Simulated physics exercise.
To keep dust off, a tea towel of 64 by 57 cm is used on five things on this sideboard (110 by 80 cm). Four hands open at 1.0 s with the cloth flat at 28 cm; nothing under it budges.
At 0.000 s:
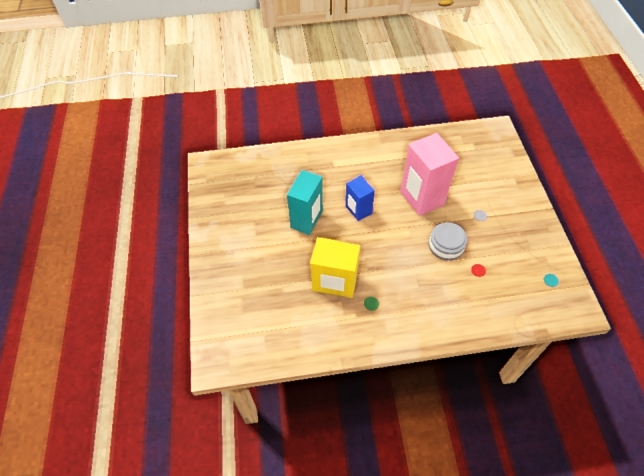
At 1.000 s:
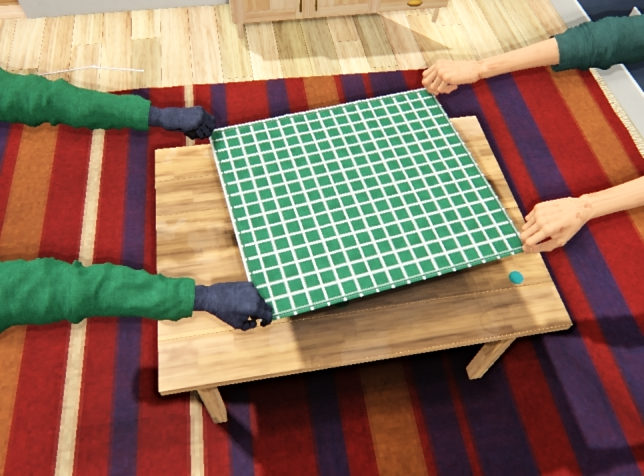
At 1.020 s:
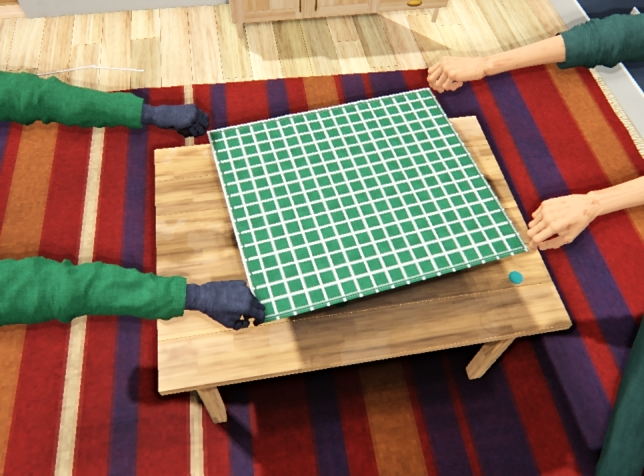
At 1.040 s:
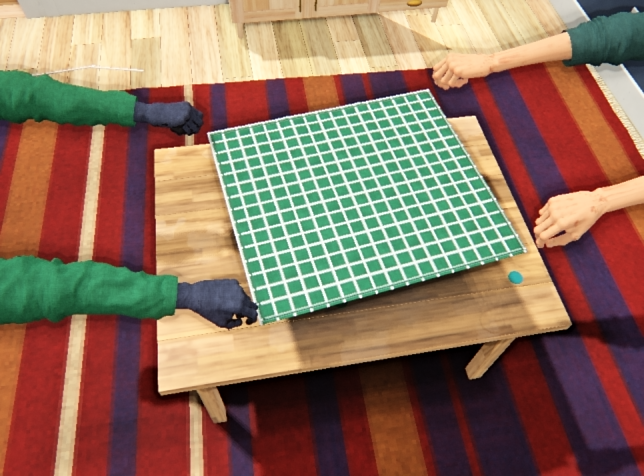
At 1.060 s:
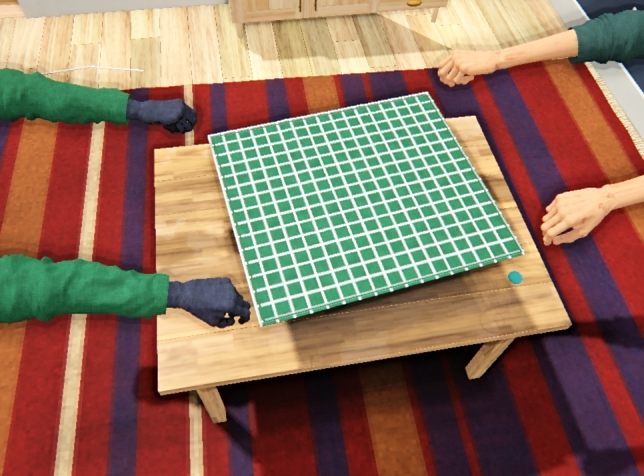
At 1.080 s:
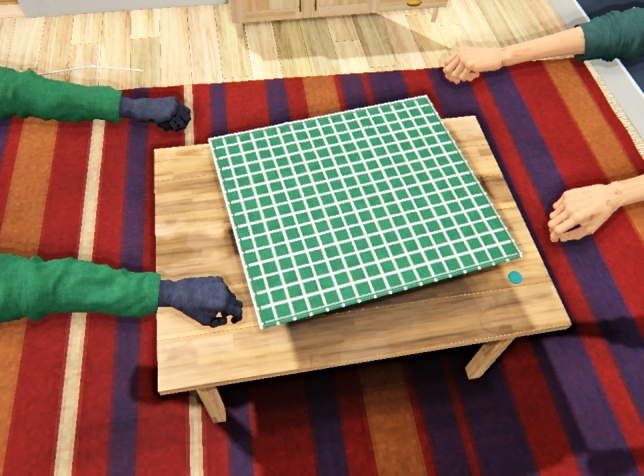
At first, colourful boxes, a grey round object and small discs sit on a wooden table. Then four hands hold a green checked cloth flat above them, hiding nearly everything except a teal disc. The hands let go and draw back to either side while the cloth sinks slightly, still flat.
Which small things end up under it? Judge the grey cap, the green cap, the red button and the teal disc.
The grey cap still shows, the green cap ends under the cloth, the red button gets covered, the teal disc still shows.
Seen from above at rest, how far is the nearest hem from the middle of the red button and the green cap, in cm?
About 5 cm, 8 cm.
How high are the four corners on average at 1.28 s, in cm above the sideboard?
Some 4 cm up.
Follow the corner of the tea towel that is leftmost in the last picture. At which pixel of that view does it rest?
Near (248, 194).
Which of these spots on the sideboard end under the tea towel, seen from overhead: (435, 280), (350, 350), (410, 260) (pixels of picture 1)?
The first ends under the cloth; the second stays uncovered; the third vanishes under it.
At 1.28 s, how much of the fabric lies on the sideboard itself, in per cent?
About 5 %.
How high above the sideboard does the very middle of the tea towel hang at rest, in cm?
Some 15 cm up.
At 1.3 s, 5 % of it is down, spanning 63 by 55 cm, above red button, green cap.
At 1.5 s, 10 % of it is down, spanning 64 by 57 cm, above red button, green cap.
At 1.7 s, 10 % of it is down, spanning 63 by 56 cm, above red button, green cap.
At 1.9 s, 10 % of it is down, spanning 63 by 56 cm, above red button, green cap.
At 2.7 s, 10 % of it is down, spanning 63 by 56 cm, above red button, green cap.
